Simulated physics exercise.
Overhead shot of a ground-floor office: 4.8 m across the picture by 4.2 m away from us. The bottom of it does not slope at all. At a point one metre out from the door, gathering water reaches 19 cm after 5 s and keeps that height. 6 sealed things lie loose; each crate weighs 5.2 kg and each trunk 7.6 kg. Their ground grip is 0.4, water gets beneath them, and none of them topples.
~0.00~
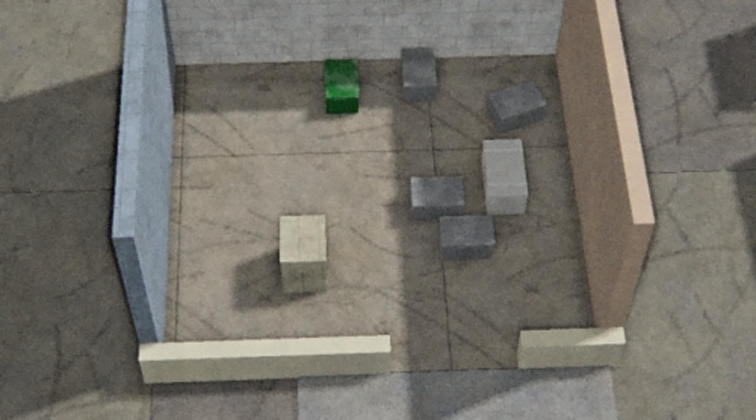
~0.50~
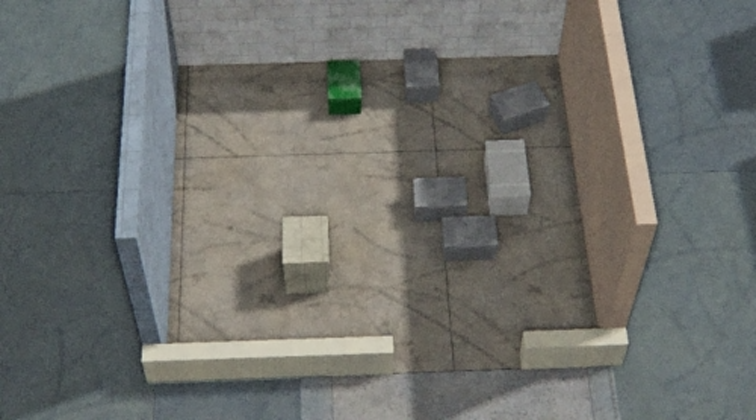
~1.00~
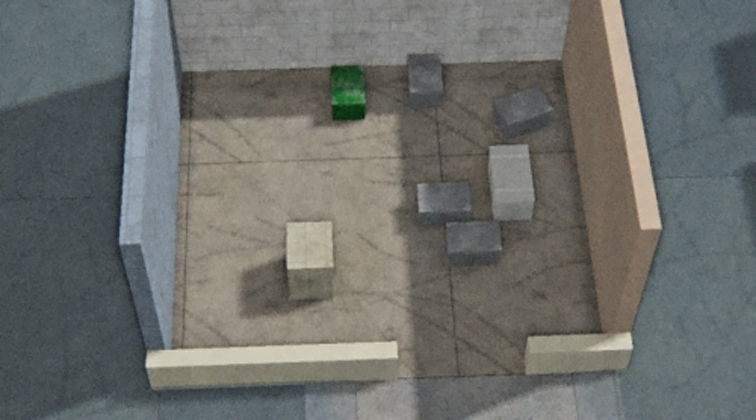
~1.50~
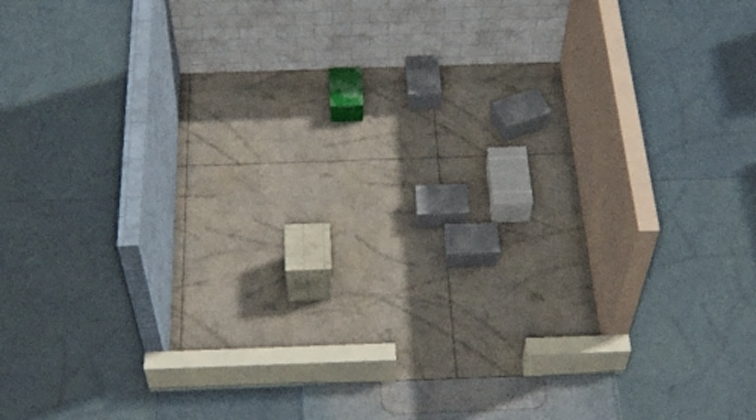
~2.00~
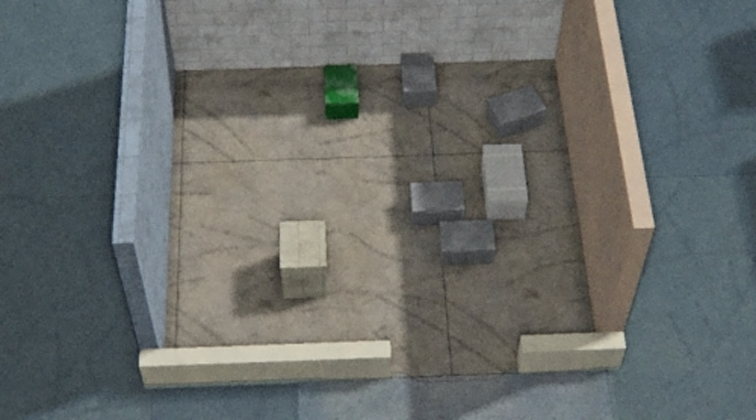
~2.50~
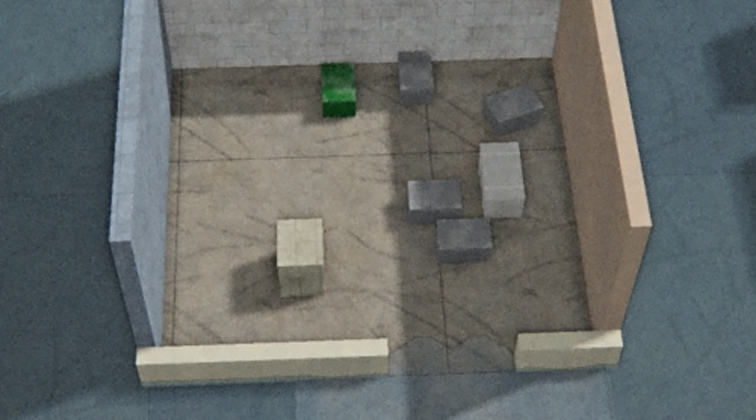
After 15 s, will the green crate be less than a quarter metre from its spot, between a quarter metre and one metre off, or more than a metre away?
Result: A long trip.
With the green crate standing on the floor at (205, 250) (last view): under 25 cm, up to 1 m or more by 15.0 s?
Result: It drifts a great deal.
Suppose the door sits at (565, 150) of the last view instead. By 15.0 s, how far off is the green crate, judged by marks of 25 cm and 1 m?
Under that change the green crate is pushed well away.
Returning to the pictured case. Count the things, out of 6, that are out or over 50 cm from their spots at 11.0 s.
Count then: 6.
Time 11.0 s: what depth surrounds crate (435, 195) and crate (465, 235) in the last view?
About 10 and 11 cm.
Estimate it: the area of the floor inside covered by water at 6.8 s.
Somewhere around 14 m2, roughly.
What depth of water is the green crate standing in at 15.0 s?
Near 9 cm deep.
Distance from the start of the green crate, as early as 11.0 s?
200 cm or so by then.
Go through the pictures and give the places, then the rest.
In the first frame, the green crate at (341, 78) rests on the ground; 0.0 m2 under water; 0 of 6 have shifted.
In the second frame, the green crate at (344, 79), on the bottom; water covers 0.0 m2; 0 of 6 have shifted.
In the third frame, the green crate at (348, 85), on the bottom; water covers 0.0 m2; 0 of 6 have shifted.
In the fourth frame, the green crate at (346, 86) rests on the ground; 0.0 m2 under water; 0 of 6 have shifted.
In the fifth frame, the green crate at (341, 84) rests on the ground; water covers 0.0 m2; 0 of 6 have shifted.
In the sixth frame, the green crate at (338, 82), on the bottom; water covers 0.2 m2; 0 of 6 have shifted.
After 3.5 s the green crate is near (338, 82), 0.0 m from its start, aground; 0 afloat.
After 6.8 s the green crate is near (335, 72), 0.2 m from its start, aground; 3 afloat.
After 11.0 s the green crate is near (186, 117), 1.9 m from its start, afloat; 6 afloat.
After 15.0 s the green crate is near (276, 316), 3.4 m from its start, afloat; 6 afloat.
